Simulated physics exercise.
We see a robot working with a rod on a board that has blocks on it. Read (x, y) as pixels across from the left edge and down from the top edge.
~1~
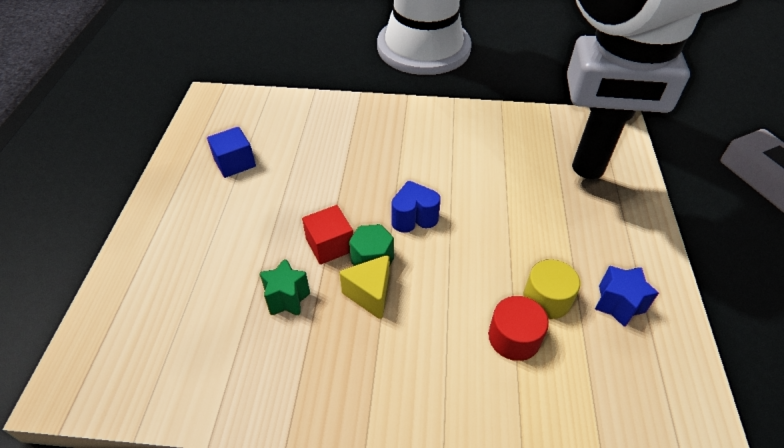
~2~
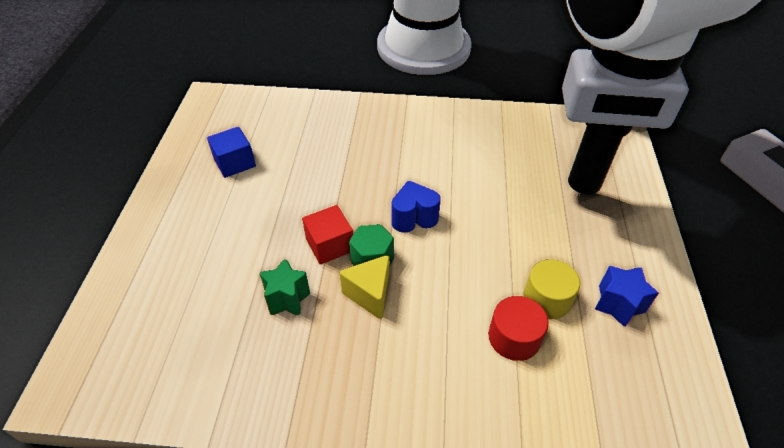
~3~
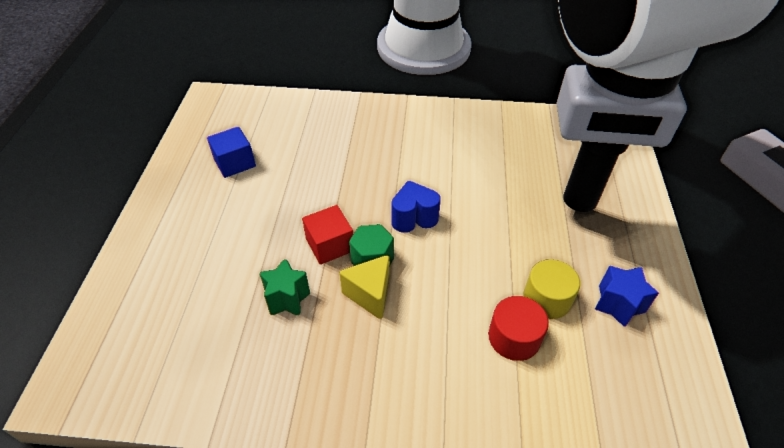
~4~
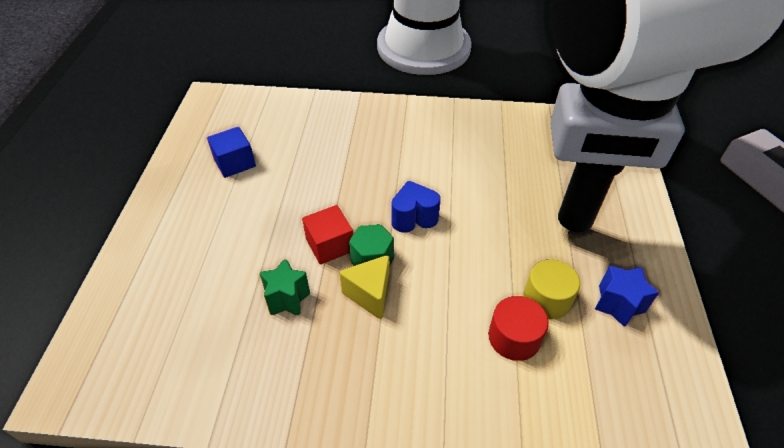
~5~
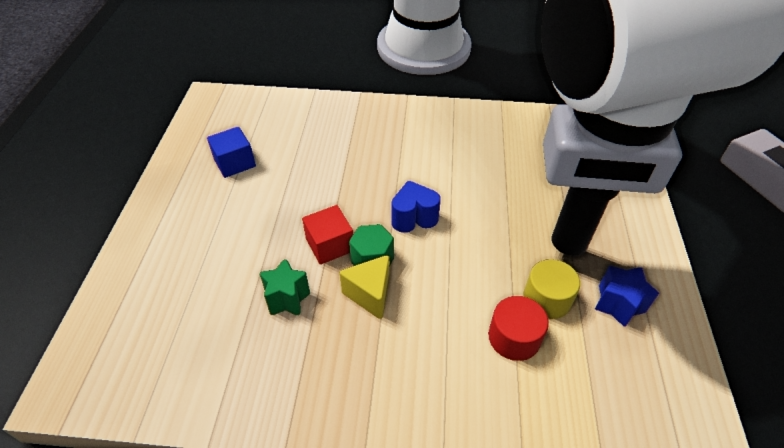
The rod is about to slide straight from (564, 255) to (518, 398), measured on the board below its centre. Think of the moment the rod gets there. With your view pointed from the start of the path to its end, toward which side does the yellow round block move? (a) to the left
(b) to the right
Correct choice: A.
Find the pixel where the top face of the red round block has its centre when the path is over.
Close to (474, 383).
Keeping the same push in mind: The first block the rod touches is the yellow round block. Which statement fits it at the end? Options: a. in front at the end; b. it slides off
Correct choice: A.
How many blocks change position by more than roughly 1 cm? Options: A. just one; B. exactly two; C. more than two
I choose B.
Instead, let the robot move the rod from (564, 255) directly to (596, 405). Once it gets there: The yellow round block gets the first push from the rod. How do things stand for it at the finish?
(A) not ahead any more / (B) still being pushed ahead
My pick is A.
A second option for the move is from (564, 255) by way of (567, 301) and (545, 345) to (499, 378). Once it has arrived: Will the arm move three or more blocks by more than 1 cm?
Going by the path, no.
The first path, step by step. One third of the way, rod at (555, 284); red round block at (507, 340); yellow round block at (547, 312).
Two thirds of the way, rod at (539, 332); red round block at (487, 372); yellow round block at (544, 369).
At the end, rod at (523, 387); red round block at (474, 383); yellow round block at (549, 431); blue star-shaped block not moved.
